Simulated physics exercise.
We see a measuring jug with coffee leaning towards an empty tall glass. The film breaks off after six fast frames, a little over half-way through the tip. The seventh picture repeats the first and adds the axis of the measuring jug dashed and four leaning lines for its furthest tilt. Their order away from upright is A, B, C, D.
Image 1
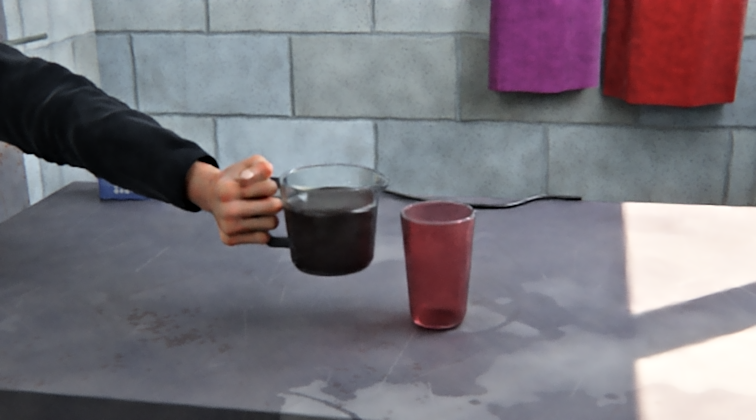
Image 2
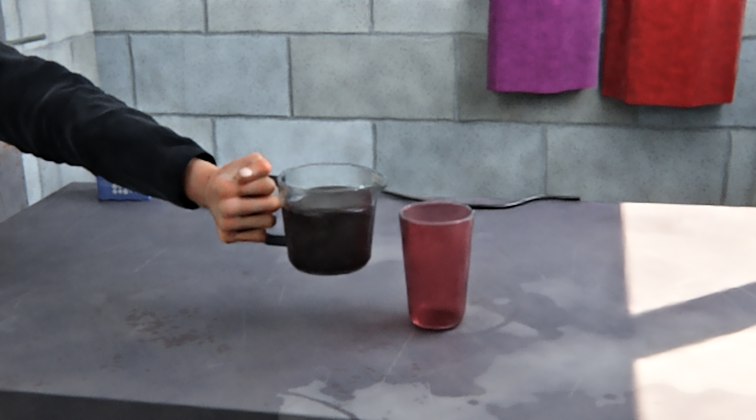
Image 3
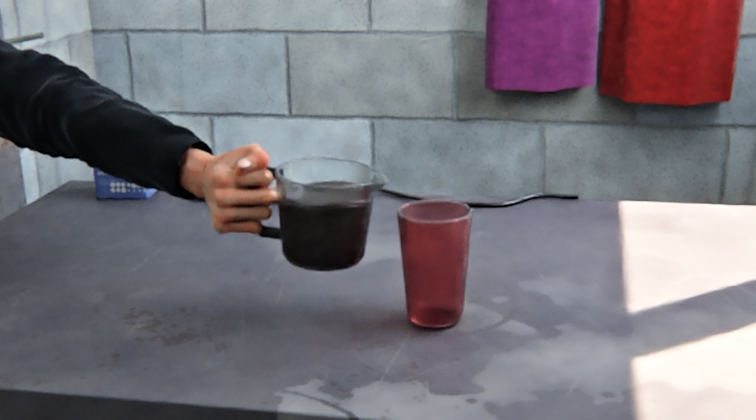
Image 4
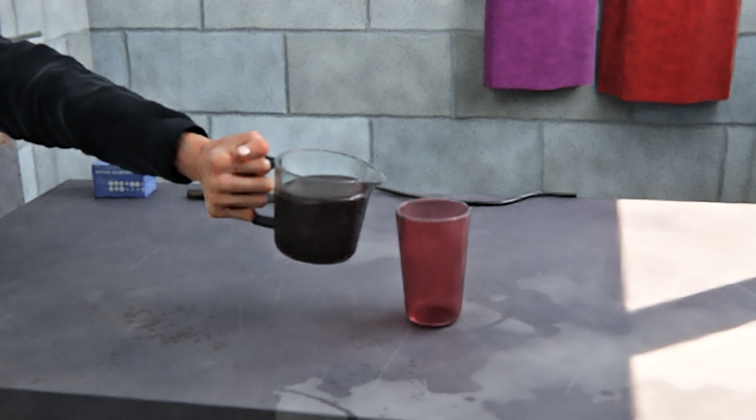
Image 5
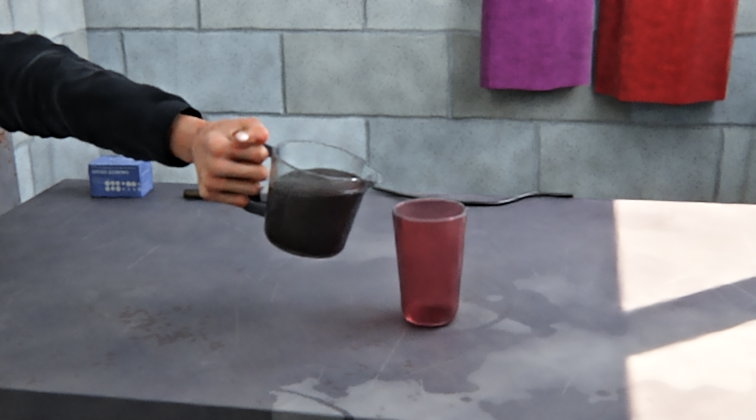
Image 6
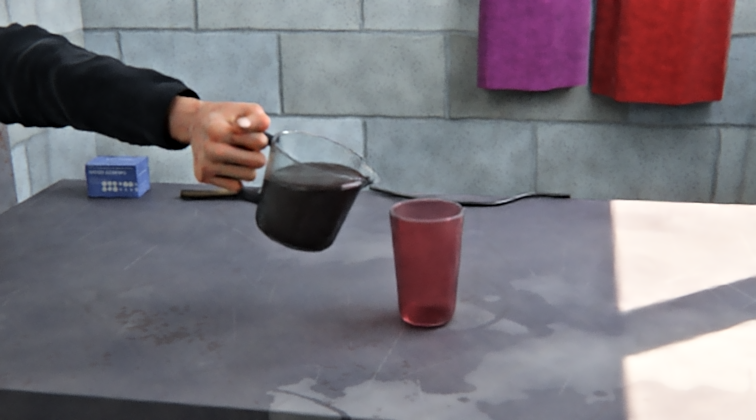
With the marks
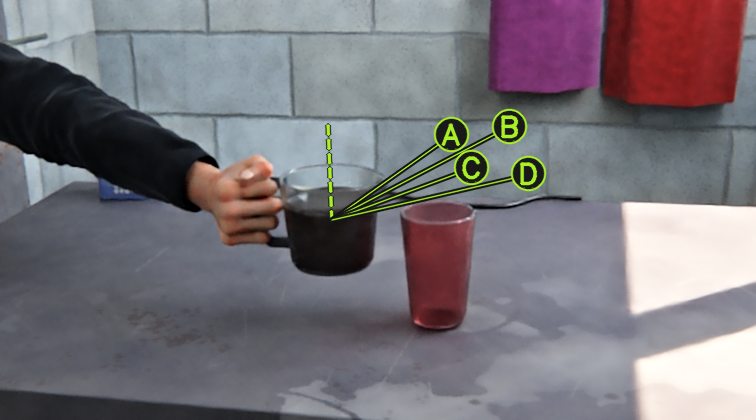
On a gray table in front of a block wall, a hand held a clear jug of dark liquid beside an empty red glass, then raised it slightly and gradually tilted it rightward, with nothing coming out.
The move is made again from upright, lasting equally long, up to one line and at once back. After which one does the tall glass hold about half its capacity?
Use mark A.
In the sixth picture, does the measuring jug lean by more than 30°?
No.
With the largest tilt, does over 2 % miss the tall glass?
Yes.
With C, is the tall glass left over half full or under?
Over half.
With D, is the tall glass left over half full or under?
Over half.
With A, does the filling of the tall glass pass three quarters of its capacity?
No.
On the marked copy, A at (438, 144); B at (494, 134); C at (455, 174); D at (512, 178).
With A, the tall glass ends with about 49 % of what it can hold.
With B, the tall glass ends with about 68 % of what it can hold.
With C, the tall glass ends with about 82 % of what it can hold.
With D, the tall glass ends with about 88 % of what it can hold; 10 % of the coffee is spilt.
